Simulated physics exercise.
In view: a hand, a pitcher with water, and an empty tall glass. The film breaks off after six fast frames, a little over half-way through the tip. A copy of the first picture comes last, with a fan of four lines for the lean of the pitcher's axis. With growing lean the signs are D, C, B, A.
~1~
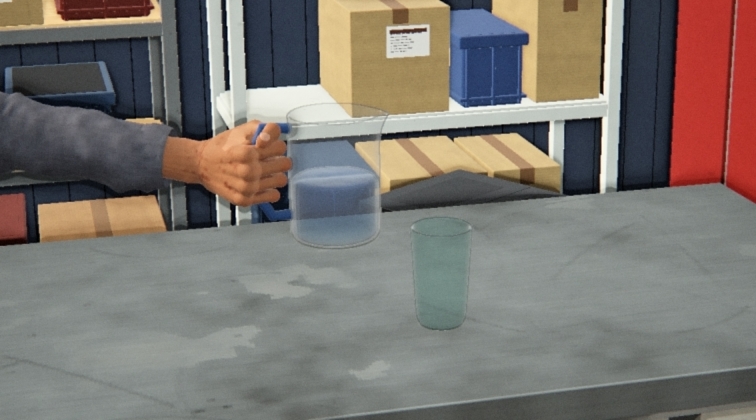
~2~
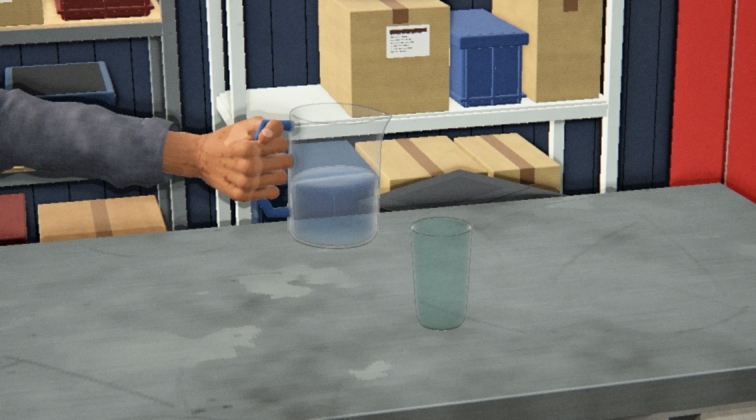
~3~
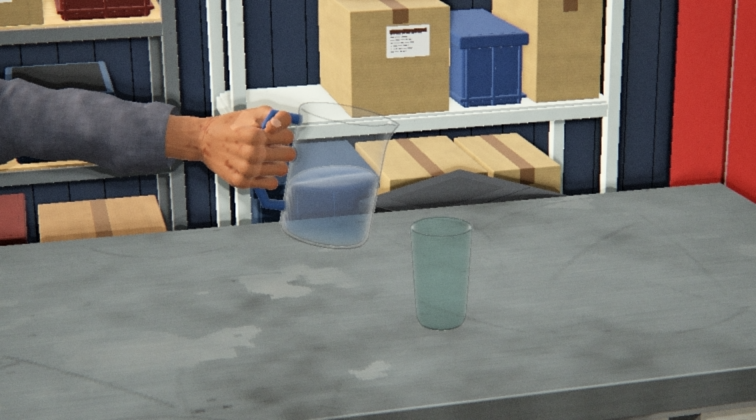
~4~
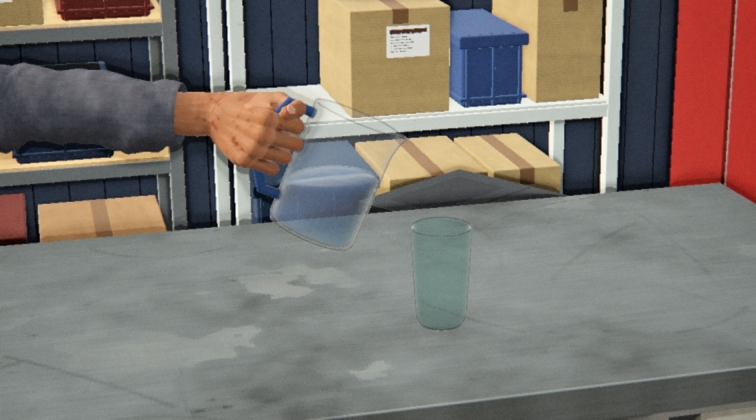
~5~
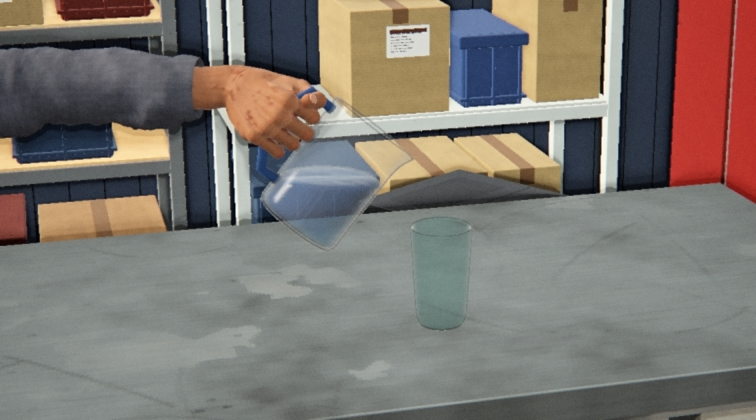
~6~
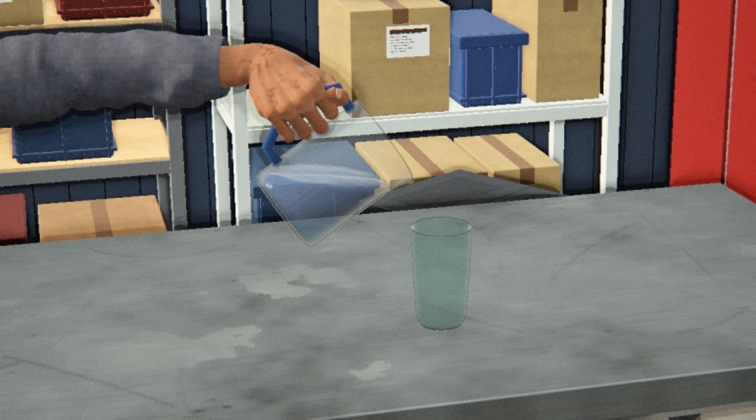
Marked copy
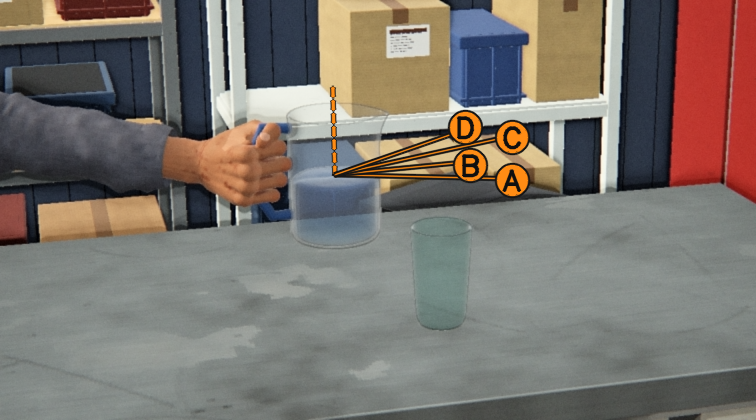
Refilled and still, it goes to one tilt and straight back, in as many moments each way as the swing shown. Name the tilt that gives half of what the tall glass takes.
The answer is tilt D.
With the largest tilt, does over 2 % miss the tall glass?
Yes, it does.
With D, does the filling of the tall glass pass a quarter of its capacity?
Yes, clearly.
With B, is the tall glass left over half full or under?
Over half.
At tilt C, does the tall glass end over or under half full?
Over half.
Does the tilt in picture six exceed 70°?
No.
In orange, A at (495, 178); B at (453, 163); C at (495, 139); D at (449, 135).
For tilt A, the tall glass ends with about 78 % of what it can hold; 27 % of the water is spilt.
For tilt B, the tall glass ends with about 86 % of what it can hold; 8 % of the water is spilt.
For tilt C, the tall glass ends with about 70 % of what it can hold; 3 % of the water is spilt.
For tilt D, the tall glass ends with about 50 % of what it can hold.
